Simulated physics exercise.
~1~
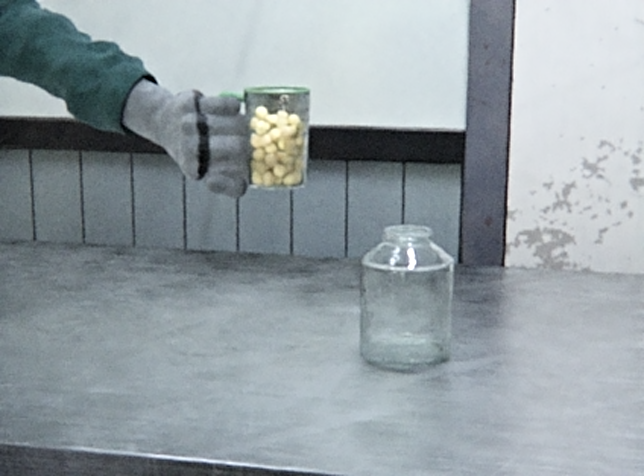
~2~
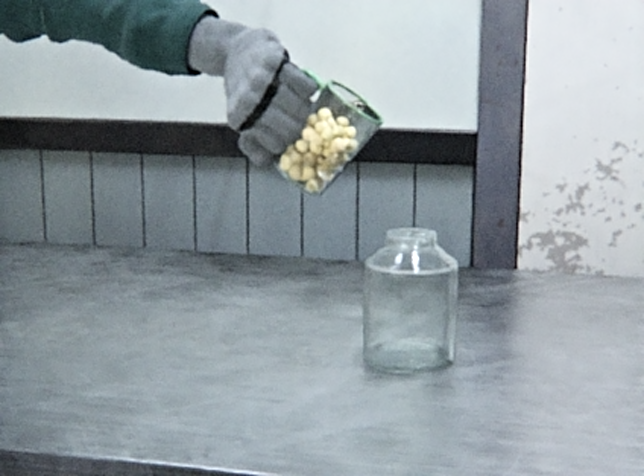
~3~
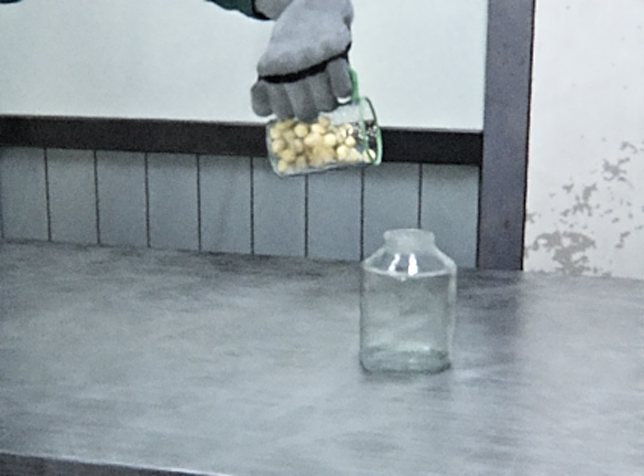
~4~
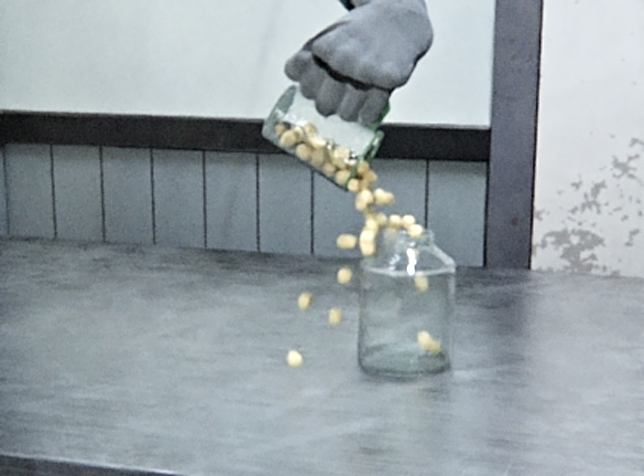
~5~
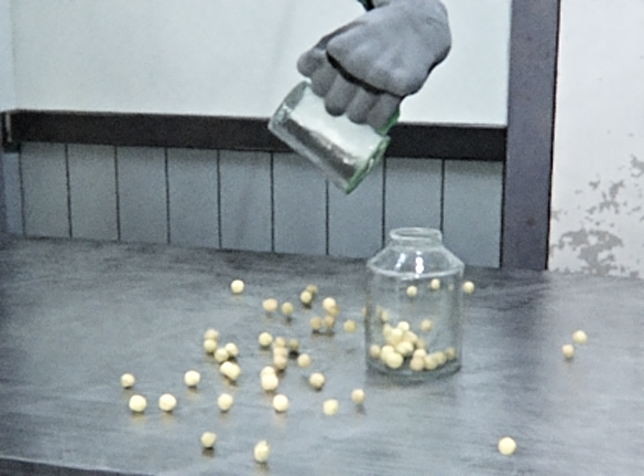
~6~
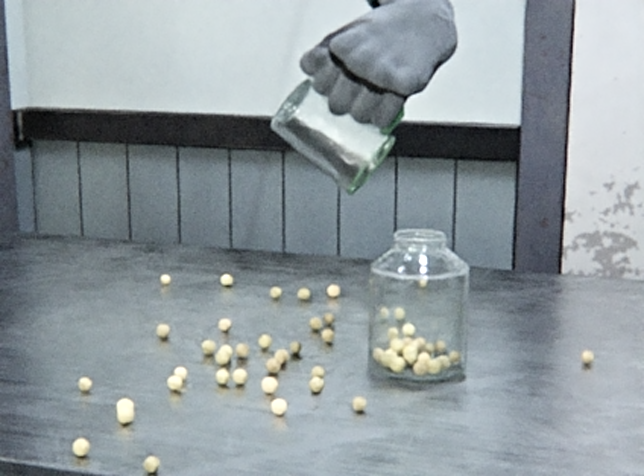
We see a gloved hand move a glass cup of pale round nuts rightward, tipping it over a narrow-necked glass jar on a grey table; the nuts pour out, some dropping into the jar, but most scatter across the tabletop, leaving the cup empty.
